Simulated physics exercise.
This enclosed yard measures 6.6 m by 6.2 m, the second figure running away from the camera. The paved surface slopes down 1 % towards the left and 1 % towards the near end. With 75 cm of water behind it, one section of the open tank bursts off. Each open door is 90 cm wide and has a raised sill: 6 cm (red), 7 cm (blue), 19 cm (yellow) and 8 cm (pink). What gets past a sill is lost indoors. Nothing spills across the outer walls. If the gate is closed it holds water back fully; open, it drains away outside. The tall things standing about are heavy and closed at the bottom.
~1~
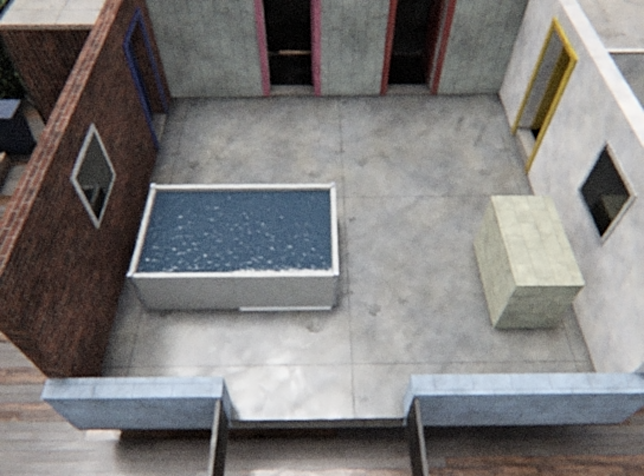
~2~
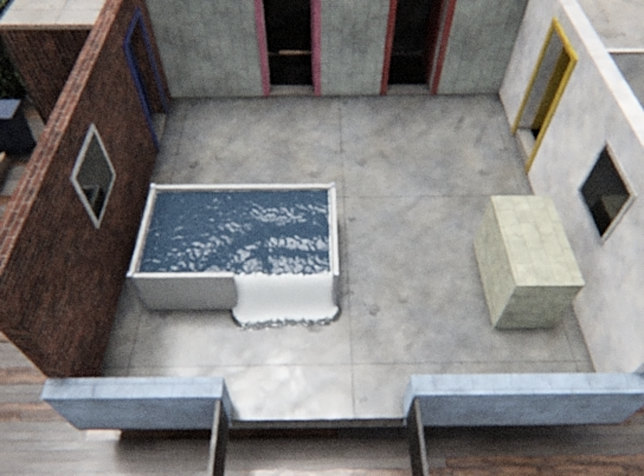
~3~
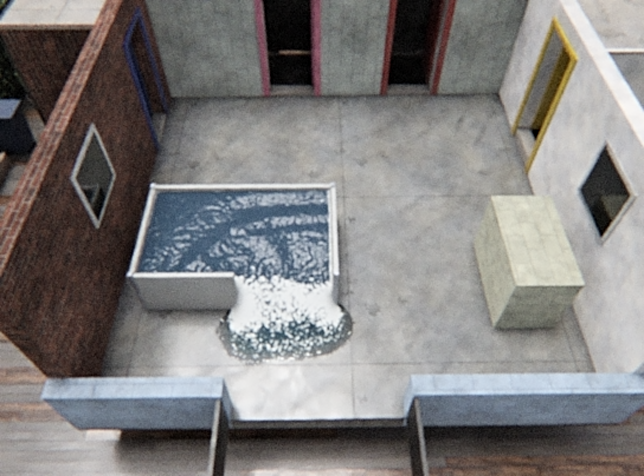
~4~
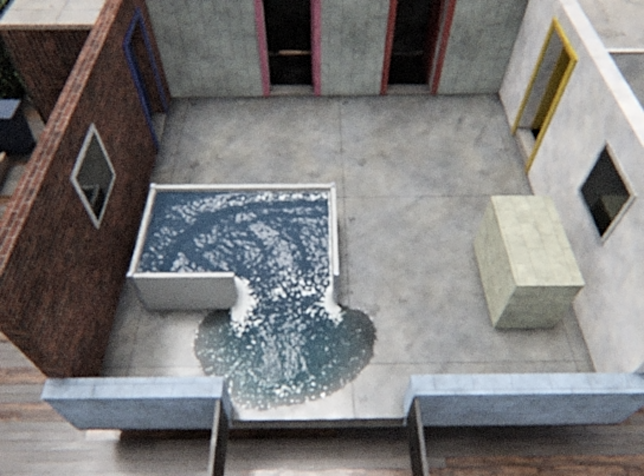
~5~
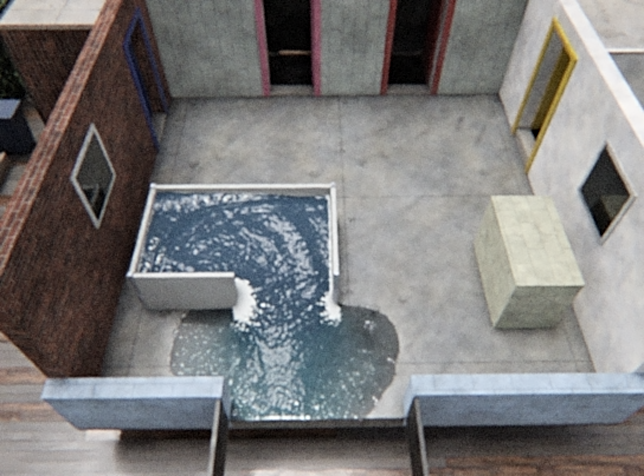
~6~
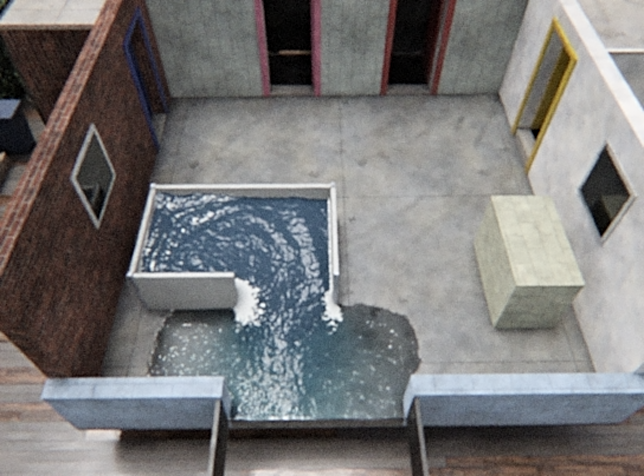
A walled concrete yard is seen from high above its near side, through a camera that stays still. A white-rimmed open tank of blue water sits at left by a brick wall, a pale block stands at right, and blue, yellow and red door surrounds line the walls. Part of the tank's near side gives way, and water pours out, churning white, and spreads across the near floor in a widening, rippling pool.
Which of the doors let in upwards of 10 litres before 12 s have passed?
Door by door: At the red door it does not reach the limit; at the blue door it does not reach the limit; at the yellow door it keeps below the limit; at the pink door it does not reach the limit.
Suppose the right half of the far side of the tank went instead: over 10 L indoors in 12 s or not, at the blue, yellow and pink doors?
Then: Blue past it, yellow under, pink over.
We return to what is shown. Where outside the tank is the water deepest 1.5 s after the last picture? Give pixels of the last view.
Around (304, 313).
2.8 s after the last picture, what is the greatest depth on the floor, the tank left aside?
Up to some 18 cm.
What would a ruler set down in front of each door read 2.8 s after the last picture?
Depths in cm: Red 0, blue 0, yellow 0, pink 0.
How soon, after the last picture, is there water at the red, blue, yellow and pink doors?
Red not within the 12 s, blue 3.4 s, yellow 4.5 s, pink not within the 12 s.
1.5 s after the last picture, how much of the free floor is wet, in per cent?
Some 20 per cent of it.
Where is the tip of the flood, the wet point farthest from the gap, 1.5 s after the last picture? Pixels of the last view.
At about (596, 396).
Then, 0.7 s after the last picture water covers 15 % of the floor and is deepest (39 cm) near (304, 313); red door not reached, blue door not reached, yellow door not reached, pink door not reached.
Then, 1.5 s after the last picture water covers 20 % of the floor and is deepest (30 cm) near (304, 313); red door not reached, blue door not reached, yellow door not reached, pink door not reached.
Then, 2.8 s after the last picture water covers 30 % of the floor and is deepest (18 cm) near (220, 401); red door not reached, blue door not reached, yellow door not reached, pink door not reached.
Then, 6.3 s after the last picture water covers 40 % of the floor and is deepest (9 cm) near (279, 314); red door not reached, blue door 2 cm at the sill, 0 L in, yellow door 1 cm at the sill, 0 L in, pink door not reached.
Then, 11.3 s after the last picture water covers 45 % of the floor and is deepest (5 cm) near (94, 402); red door not reached, blue door 2 cm at the sill, 0 L in, yellow door 0 cm at the sill, 0 L in, pink door not reached.
